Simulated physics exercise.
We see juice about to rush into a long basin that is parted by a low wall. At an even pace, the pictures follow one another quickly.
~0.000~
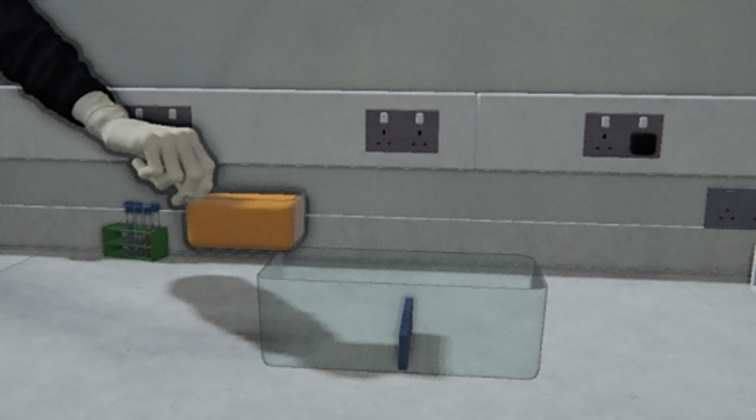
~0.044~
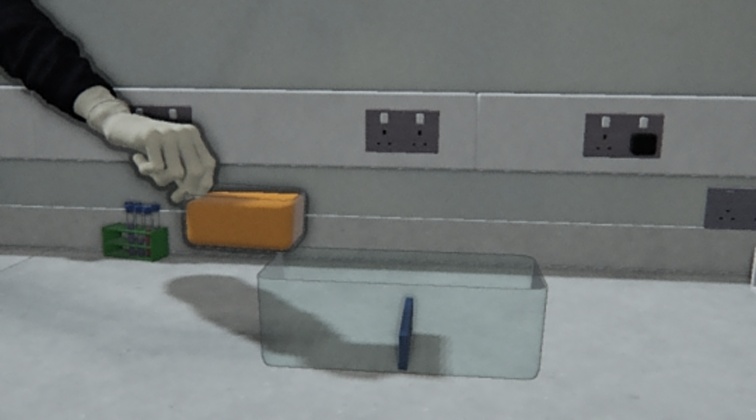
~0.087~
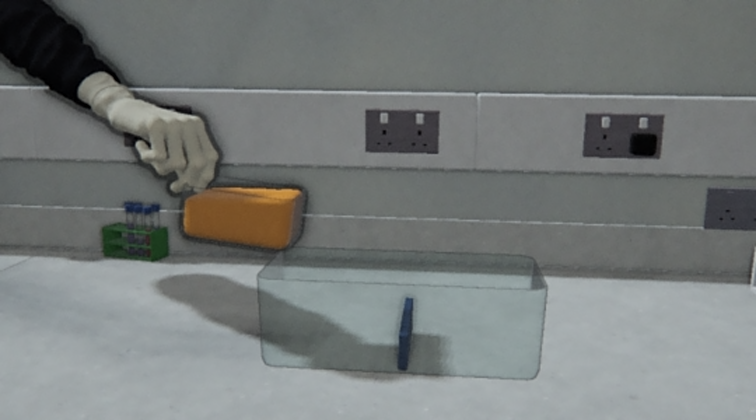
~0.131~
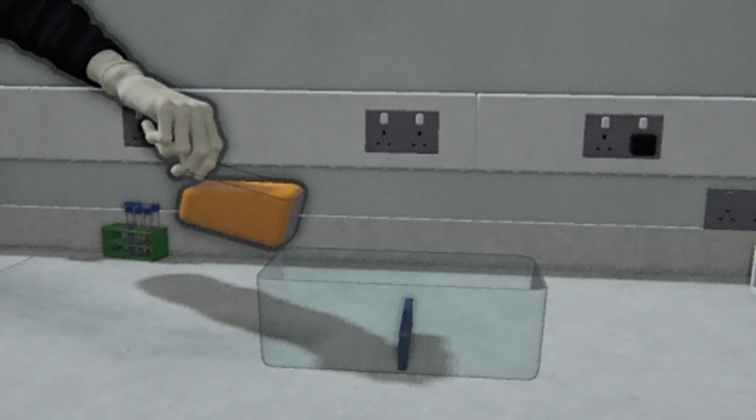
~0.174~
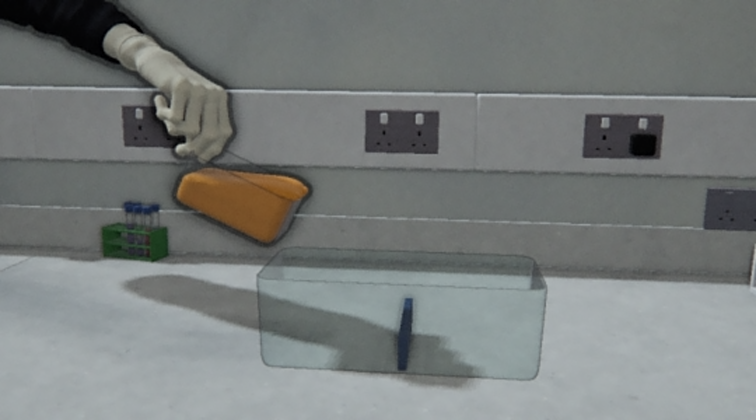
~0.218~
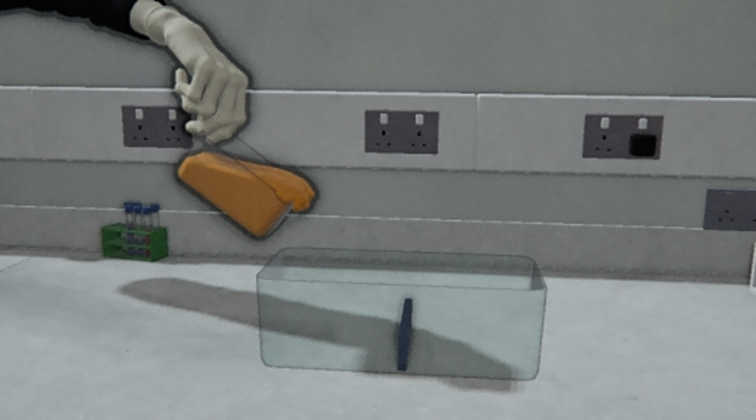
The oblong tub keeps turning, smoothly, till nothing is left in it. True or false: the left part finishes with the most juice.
True.
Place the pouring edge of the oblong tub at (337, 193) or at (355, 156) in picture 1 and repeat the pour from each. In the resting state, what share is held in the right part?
The first gives 60 %, the second 70 %.
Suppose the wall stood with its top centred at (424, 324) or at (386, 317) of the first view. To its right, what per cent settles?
15 % then 60 %, approximately.
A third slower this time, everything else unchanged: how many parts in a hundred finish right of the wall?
Roughly 15 percent.
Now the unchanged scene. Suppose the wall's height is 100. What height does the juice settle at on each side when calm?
Roughly 50 percent left, 10 percent right.
After 0.47 s the tilt is 104° and 27 per cent is still to pour, 21 is left of the wall and 0 right of it.
After 0.66 s the tilt is 111° and 3 per cent is still to pour, 78 is left of the wall and 11 right of it.
After 0.85 s the tilt is 111° and 0 per cent is still to pour, 64 is left of the wall and 11 right of it.
After 1.06 s the tilt is 111° and 0 per cent is still to pour, 82 is left of the wall and 12 right of it.
In the end 81 per cent lies left of the wall, 13 right of it and 6 outside.
